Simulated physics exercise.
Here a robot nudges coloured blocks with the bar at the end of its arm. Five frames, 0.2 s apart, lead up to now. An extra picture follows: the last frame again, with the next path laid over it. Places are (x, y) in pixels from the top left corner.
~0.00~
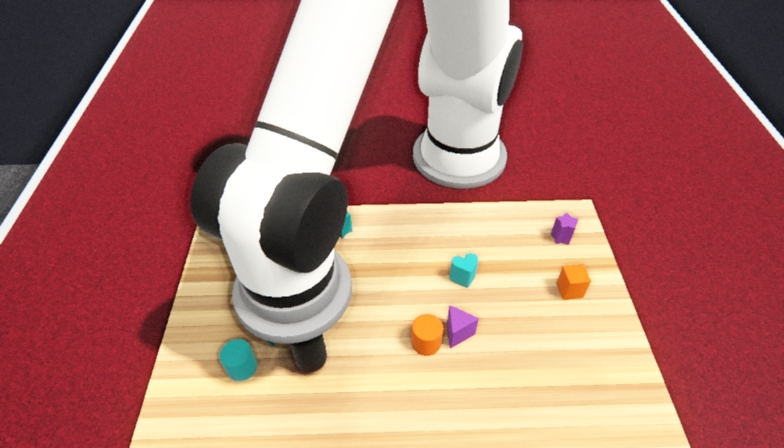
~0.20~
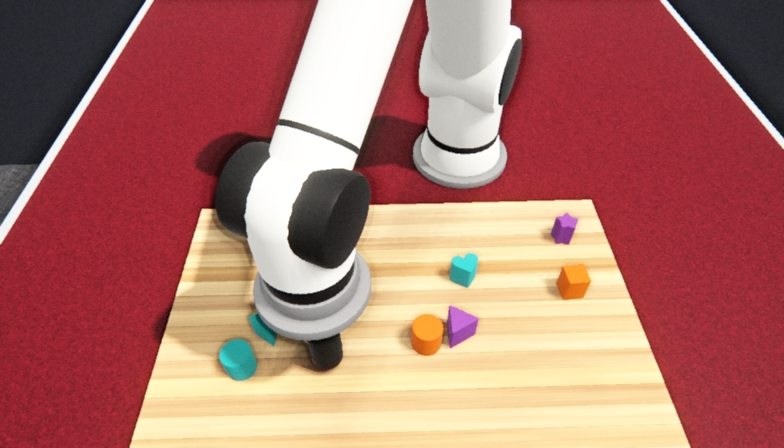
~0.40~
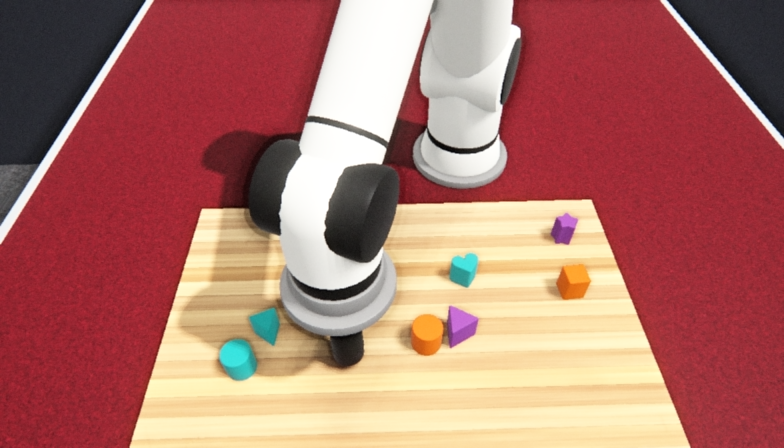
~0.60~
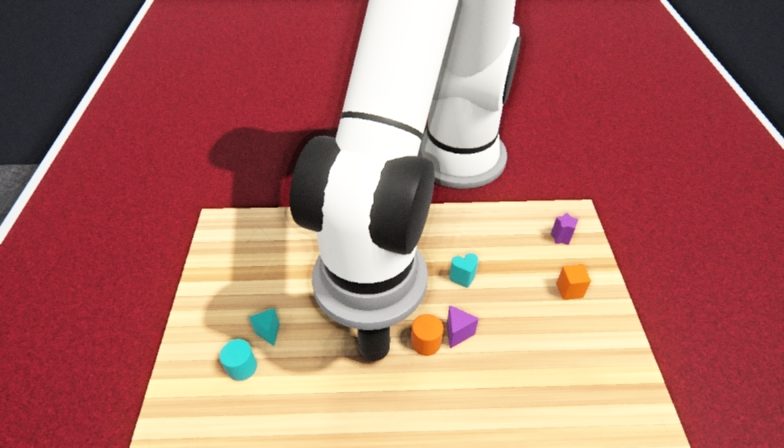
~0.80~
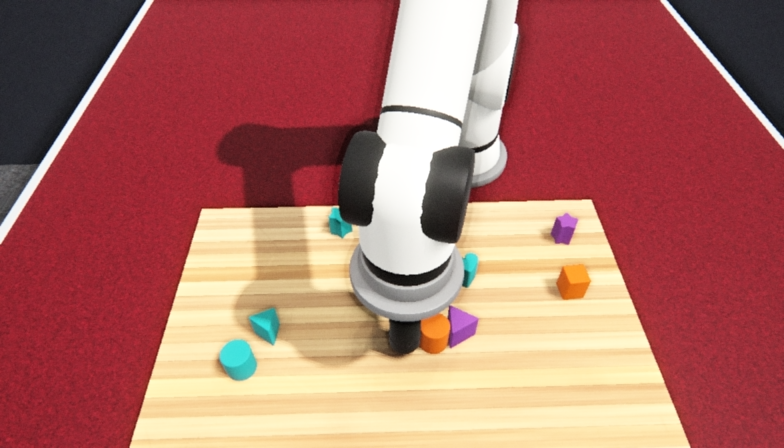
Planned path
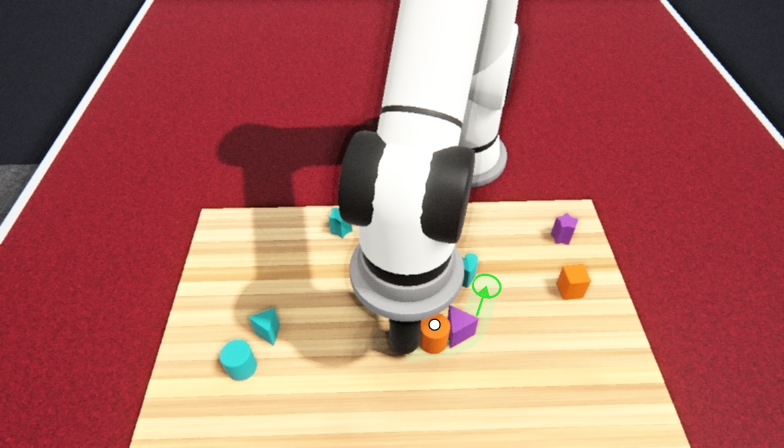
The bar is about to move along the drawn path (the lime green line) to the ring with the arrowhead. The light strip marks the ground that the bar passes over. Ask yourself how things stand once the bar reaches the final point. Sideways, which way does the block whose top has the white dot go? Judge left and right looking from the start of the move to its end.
Facing from start to end, it shifts right.
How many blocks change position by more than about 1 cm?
The push moves two blocks more than 1 cm.
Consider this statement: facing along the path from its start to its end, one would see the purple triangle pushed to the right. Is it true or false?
Verdict: True.
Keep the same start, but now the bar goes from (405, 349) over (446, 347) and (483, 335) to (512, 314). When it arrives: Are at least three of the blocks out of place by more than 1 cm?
It seems not.
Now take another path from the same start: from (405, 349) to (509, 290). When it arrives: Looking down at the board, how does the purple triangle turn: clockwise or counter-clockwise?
In a top view, it turns clockwise.
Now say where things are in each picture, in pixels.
The first frame shows tip of the bar (312, 359), middles of tops, orange circular block (428, 327), purple triangle (460, 318), turquoise heart (466, 261).
The second frame shows bar (328, 356), nothing pushed.
The third frame shows bar (349, 353), nothing pushed.
The fourth frame shows bar (375, 348), nothing pushed.
The fifth frame shows bar (405, 341), orange circular block (435, 325), purple triangle (460, 318), turquoise heart (466, 261).
The line goes from (405, 349) through (447, 341) and (476, 318) to (487, 286); the dot is on the orange circular block.
What follows on the original path. One third of the way, bar (449, 334); orange circular block (479, 317); purple triangle (500, 307), turned 30° anticlockwise.
Two thirds of the way, bar (478, 310); orange circular block (510, 301); purple triangle (533, 296), turned 25° anticlockwise.
At the end, bar (488, 278); orange circular block (514, 293); purple triangle (540, 295); turquoise heart unmoved.
